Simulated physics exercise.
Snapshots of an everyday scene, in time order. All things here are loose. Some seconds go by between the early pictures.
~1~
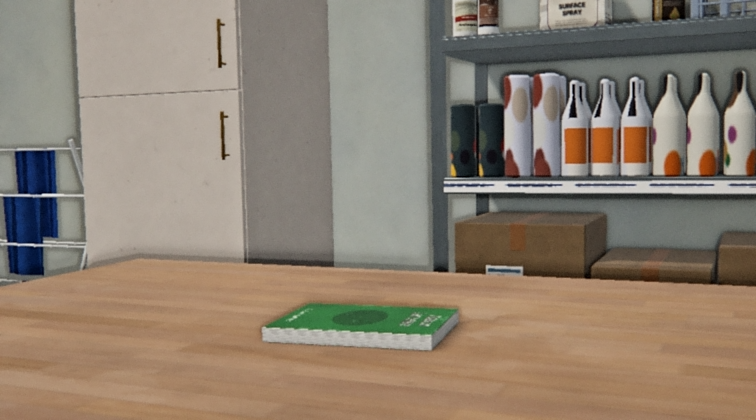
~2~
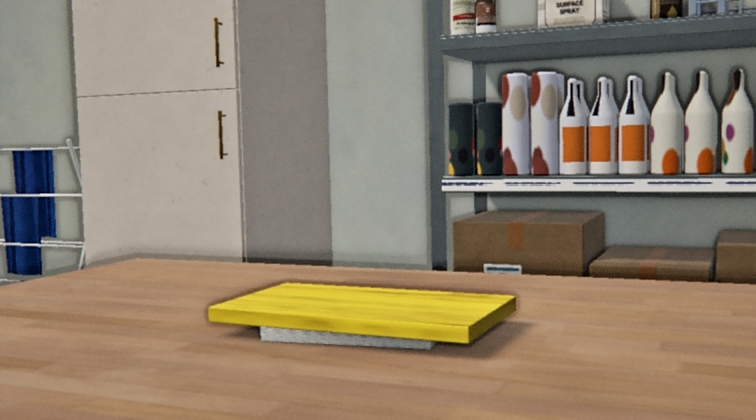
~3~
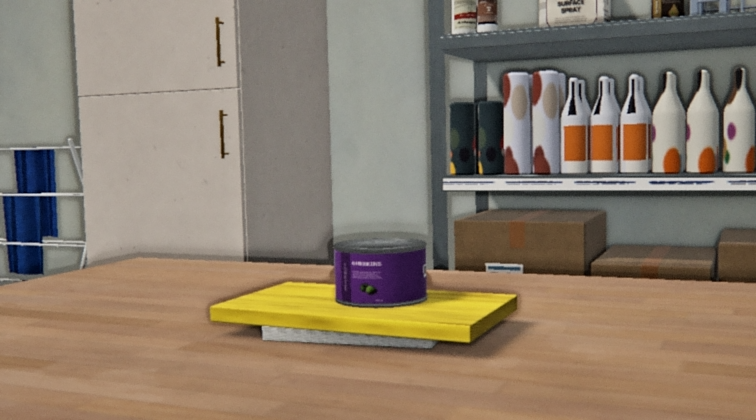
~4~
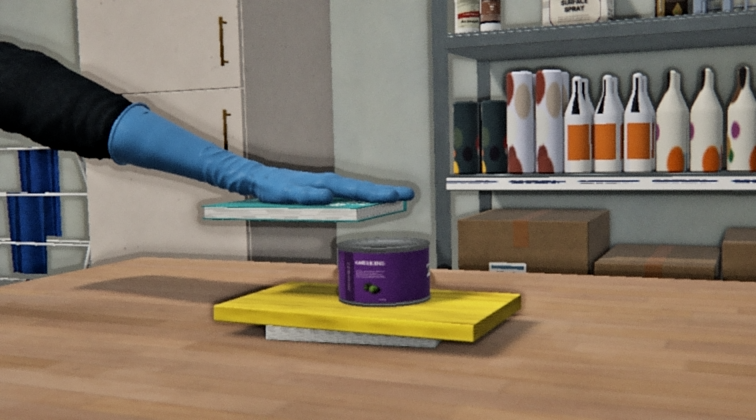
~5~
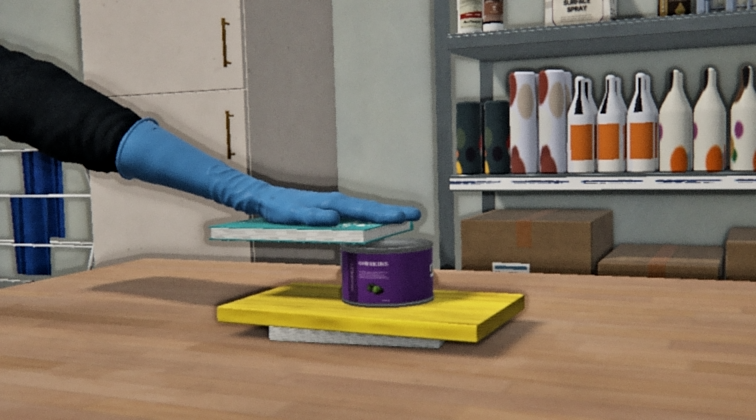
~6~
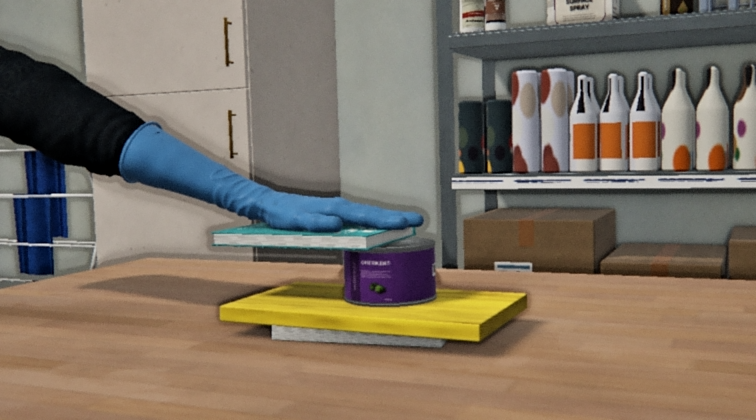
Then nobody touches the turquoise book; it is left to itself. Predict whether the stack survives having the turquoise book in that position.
Prediction: It collapses.
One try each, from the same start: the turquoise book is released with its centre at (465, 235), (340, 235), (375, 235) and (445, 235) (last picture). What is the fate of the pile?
Try 1: Falls over. Try 2: Falls over. Try 3: Stable. Try 4: Falls over.
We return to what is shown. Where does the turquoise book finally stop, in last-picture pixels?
End position: Approximately (241, 292).
Then, 0.30 s past the last view, turquoise book now fallen.
Then, 0.40 s past the last view, things are still on the move.
Then, 0.70 s past the last view, nothing new.
Then, 2.20 s past the last view, turquoise book resting near (244, 291).
Finally, fallen, turquoise book; the other 3 still in place. Final places as the last picture's camera would see them, turquoise book near (241, 291). The pile gives way.
